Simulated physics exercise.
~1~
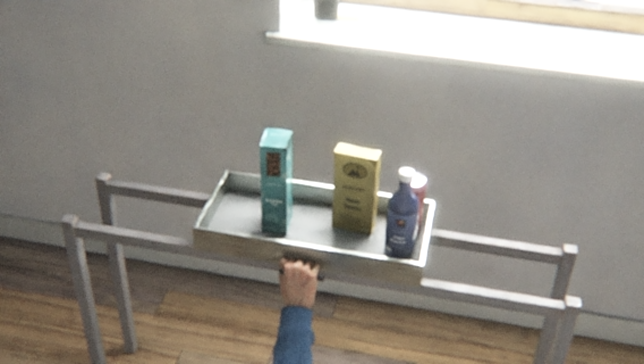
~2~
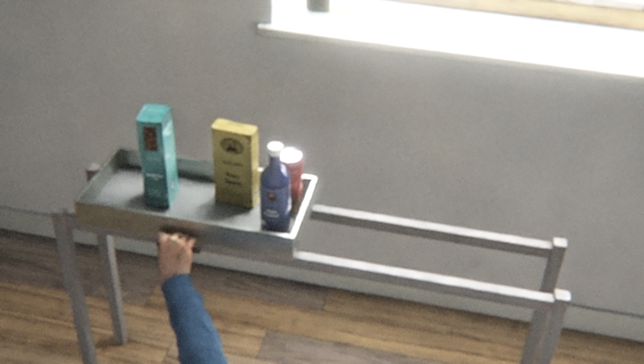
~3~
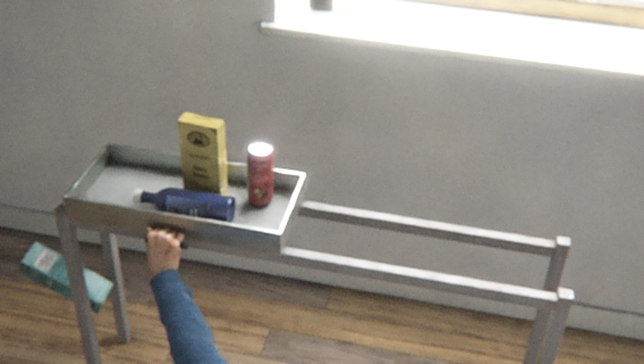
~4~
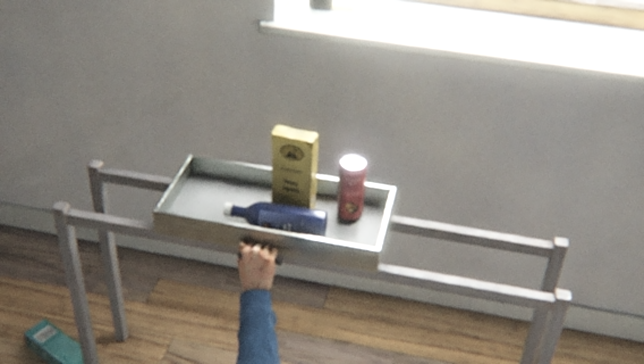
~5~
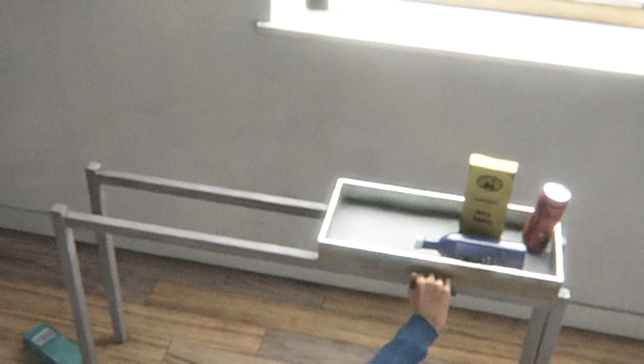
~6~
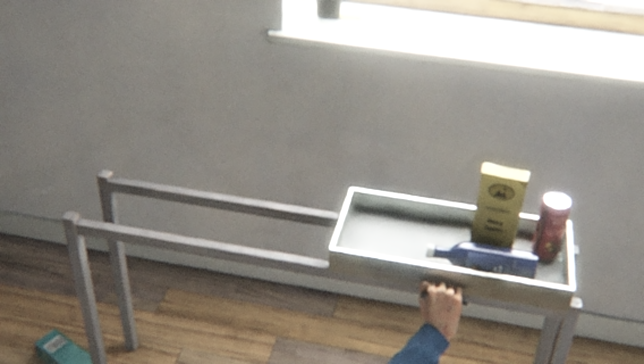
A tray pushed by a hand slides left along its rails, the turquoise carton falling to the floor and the blue bottle toppling, then moves right to the far end, where the red can tilts and settles upright beside the standing yellow packet.
